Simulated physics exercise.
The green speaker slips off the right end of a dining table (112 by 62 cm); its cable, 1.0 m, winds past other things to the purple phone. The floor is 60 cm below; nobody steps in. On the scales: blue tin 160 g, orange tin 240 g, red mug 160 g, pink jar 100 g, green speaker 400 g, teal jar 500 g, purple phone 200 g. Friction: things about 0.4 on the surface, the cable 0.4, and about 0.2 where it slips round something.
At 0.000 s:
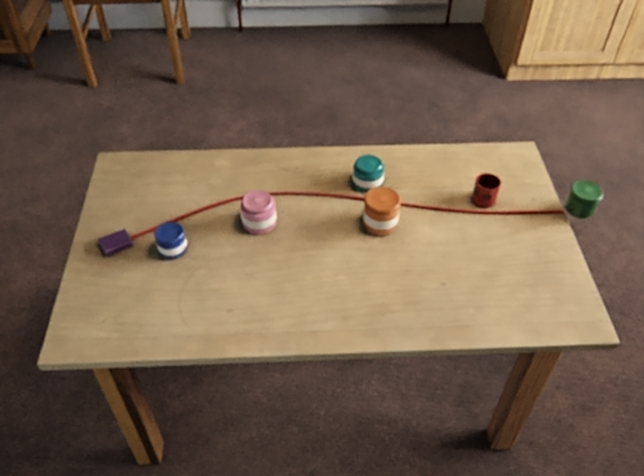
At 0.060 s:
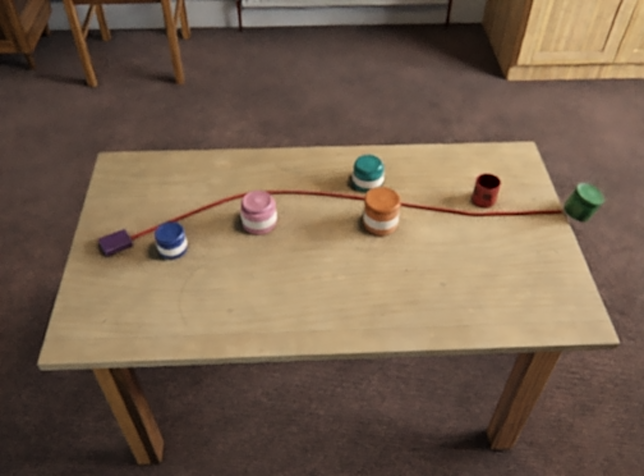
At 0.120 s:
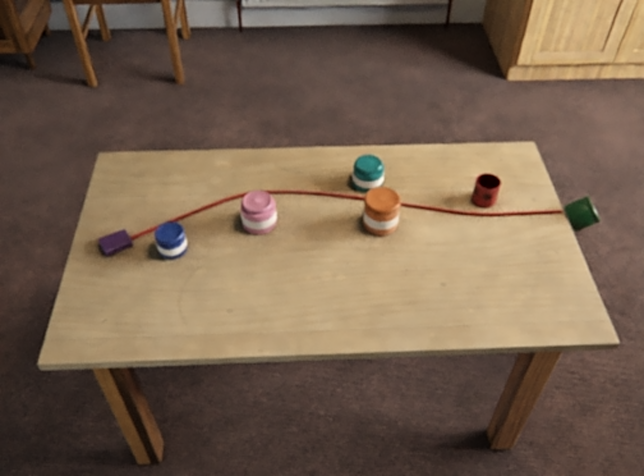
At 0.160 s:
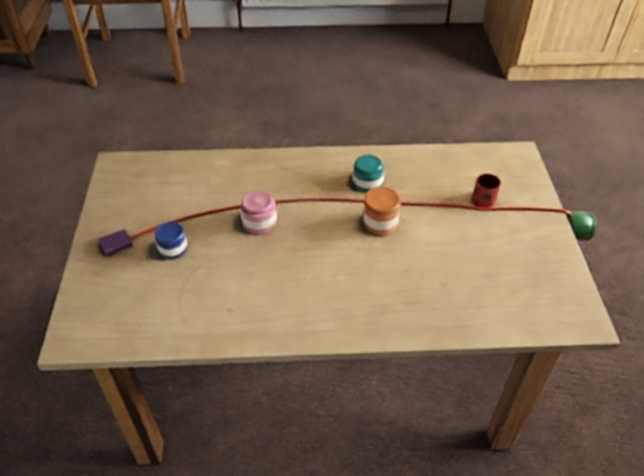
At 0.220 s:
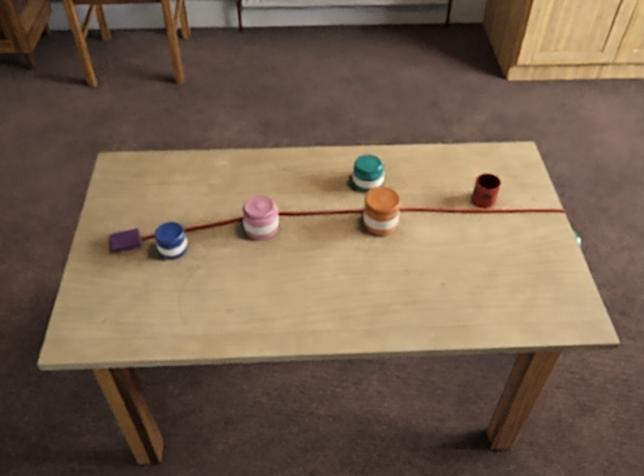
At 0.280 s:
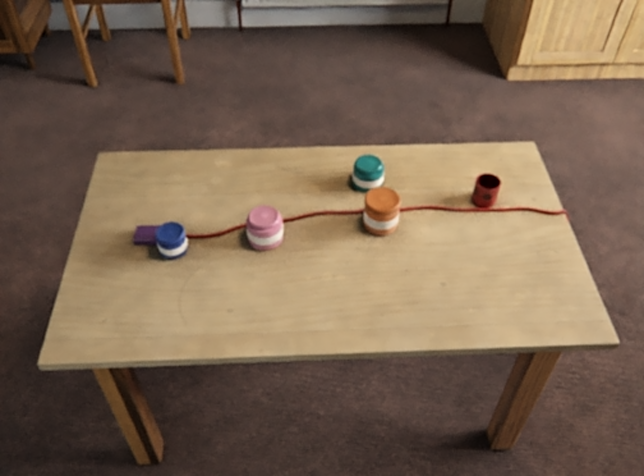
The clip shows jars, a red mug and a red cable on a wooden table as a green object at the right edge tilts and drops out of sight, while the cable straightens and a purple block and pink jar shift slightly.
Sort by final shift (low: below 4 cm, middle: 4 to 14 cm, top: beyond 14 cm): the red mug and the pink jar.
The red mug stays in the low band, the pink jar moves a moderate way.
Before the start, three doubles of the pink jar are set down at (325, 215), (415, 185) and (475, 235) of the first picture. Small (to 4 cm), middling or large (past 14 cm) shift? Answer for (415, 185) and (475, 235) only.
In that order: Small, small.
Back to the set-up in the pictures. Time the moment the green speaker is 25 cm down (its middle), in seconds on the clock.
About: 0.55 s.
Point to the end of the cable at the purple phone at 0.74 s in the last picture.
At about (286, 219).
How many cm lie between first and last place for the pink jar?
Pink jar 8 cm.
At 0.5 s, the cable's tail end at (225, 216); pink jar 8 cm off its start, purple phone 21 cm off its start, green speaker over the edge.
At 0.7 s, the cable's tail end at (286, 219); pink jar 8 cm off its start, purple phone 35 cm off its start, blue tin 2 cm off its start.
At 1.0 s, the cable's tail end at (371, 204); pink jar 8 cm off its start at (268, 224), purple phone 55 cm off its start at (359, 205), green speaker over the edge.
At 1.2 s, the cable's tail end at (387, 198); pink jar 8 cm off its start, purple phone 59 cm off its start, green speaker over the edge.
At 2.4 s, the cable's tail end at (387, 198); pink jar 8 cm off its start at (268, 224), red mug 0 cm off its start at (489, 181), purple phone 59 cm off its start at (375, 200), green speaker over the edge.
